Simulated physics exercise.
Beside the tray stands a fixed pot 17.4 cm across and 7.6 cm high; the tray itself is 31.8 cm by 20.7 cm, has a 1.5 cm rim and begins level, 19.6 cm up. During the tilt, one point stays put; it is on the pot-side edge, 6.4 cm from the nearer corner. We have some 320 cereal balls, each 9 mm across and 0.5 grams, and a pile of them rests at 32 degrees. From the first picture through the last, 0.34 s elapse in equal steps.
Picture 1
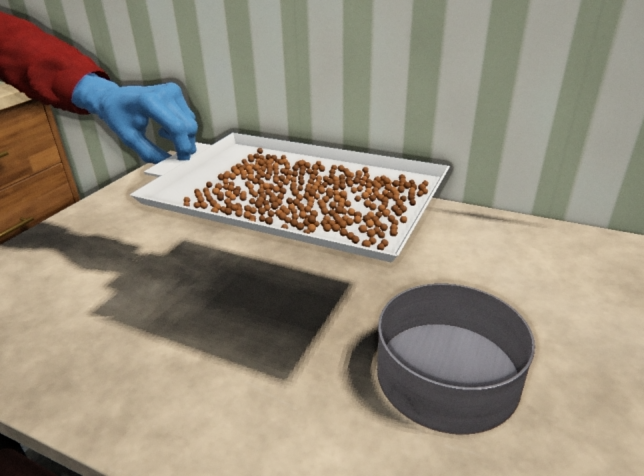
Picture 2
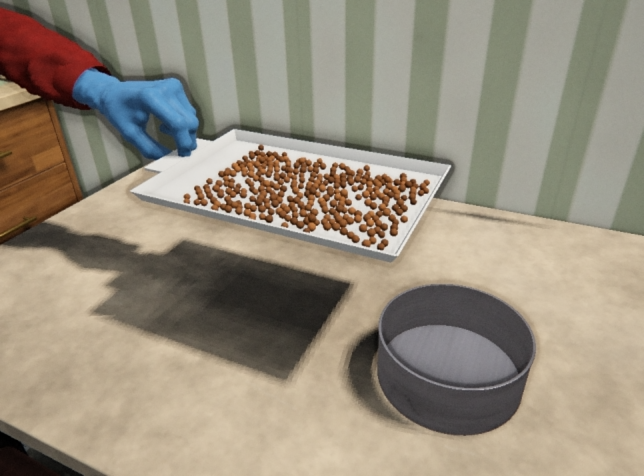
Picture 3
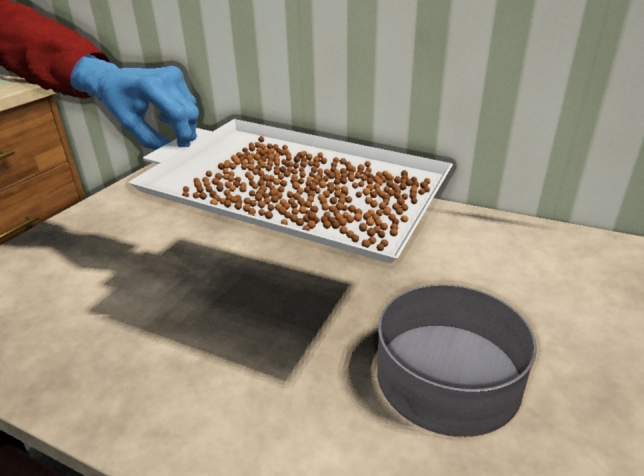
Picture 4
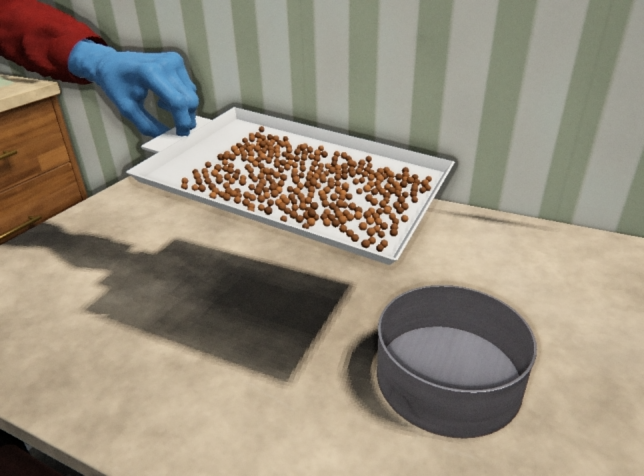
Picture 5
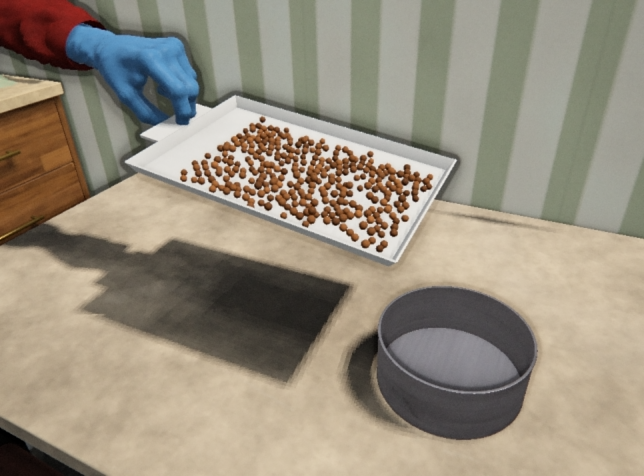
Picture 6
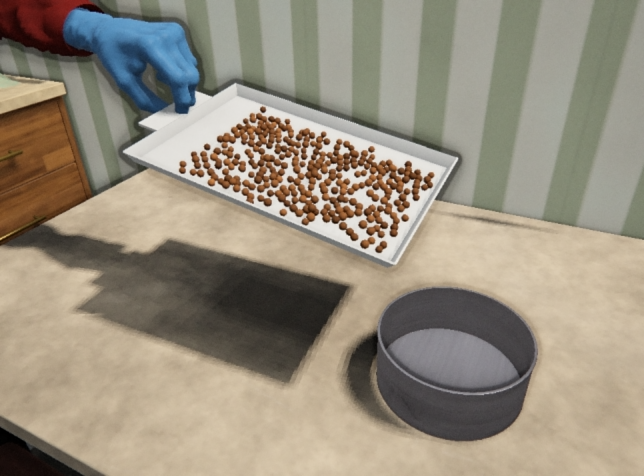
We see a blue-gloved hand holding a white tray of small brown balls above a counter, beside a round gray pot. The hand slowly raises the tray's left side, tilting it toward the right, while the balls stay spread across it.
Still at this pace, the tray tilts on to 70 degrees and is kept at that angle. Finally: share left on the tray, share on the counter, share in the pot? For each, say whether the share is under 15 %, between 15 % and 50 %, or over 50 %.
Outcome: Left on the tray: Not much; counter: A good chunk; pot: Over half.
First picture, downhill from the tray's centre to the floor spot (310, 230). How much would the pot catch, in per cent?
Roughly 20 per cent.
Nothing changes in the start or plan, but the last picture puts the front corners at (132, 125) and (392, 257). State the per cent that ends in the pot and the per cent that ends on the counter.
The pot gets 75 and the counter 20.
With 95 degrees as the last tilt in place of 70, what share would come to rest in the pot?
Share in the pot: Around 65 %.
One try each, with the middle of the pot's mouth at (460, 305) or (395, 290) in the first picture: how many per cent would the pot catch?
Near 20 and 10 percent, one try each.
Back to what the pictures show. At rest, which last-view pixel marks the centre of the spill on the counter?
Spill centre at rest: About (383, 454).
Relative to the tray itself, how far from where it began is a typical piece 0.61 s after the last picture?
About 7 cm.
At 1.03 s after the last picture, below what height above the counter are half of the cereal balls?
Around 24 cm up.
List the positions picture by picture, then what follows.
Tray tilt 0 degrees, front corners at (140, 193) and (392, 249); middle of the pieces at (308, 190); pot at (454, 329), in the first frame.
Tray tilt 1 degrees, front corners at (140, 189) and (392, 250); middle of the pieces at (308, 188), in the second frame.
Tray tilt 3 degrees, front corners at (138, 181) and (392, 251), lowest corner right front; middle of the pieces at (309, 184), in the third frame.
Tray tilt 6 degrees, front corners at (136, 170) and (391, 253), lowest corner right front; middle of the pieces at (309, 178), in the fourth frame.
Tray tilt 9 degrees, front corners at (135, 161) and (391, 255), lowest corner right front; middle of the pieces at (310, 173), in the fifth frame.
Tray tilt 12 degrees, front corners at (133, 151) and (391, 256), lowest corner right front; middle of the pieces at (310, 168); pot at (455, 333), in the sixth frame.
Then, 0.61 s after the last picture, tilt 39 degrees; the tray holds 100 %, the pot 0 %.
Then, 1.03 s after the last picture, tilt 58 degrees; the tray holds 90 %, the pot 0 %.
Then, 1.53 s after the last picture, tilt 70 degrees; the tray holds 10 %, the pot 50 %.
In the end, tray 0 %, counter 40 %, pot 60 %.
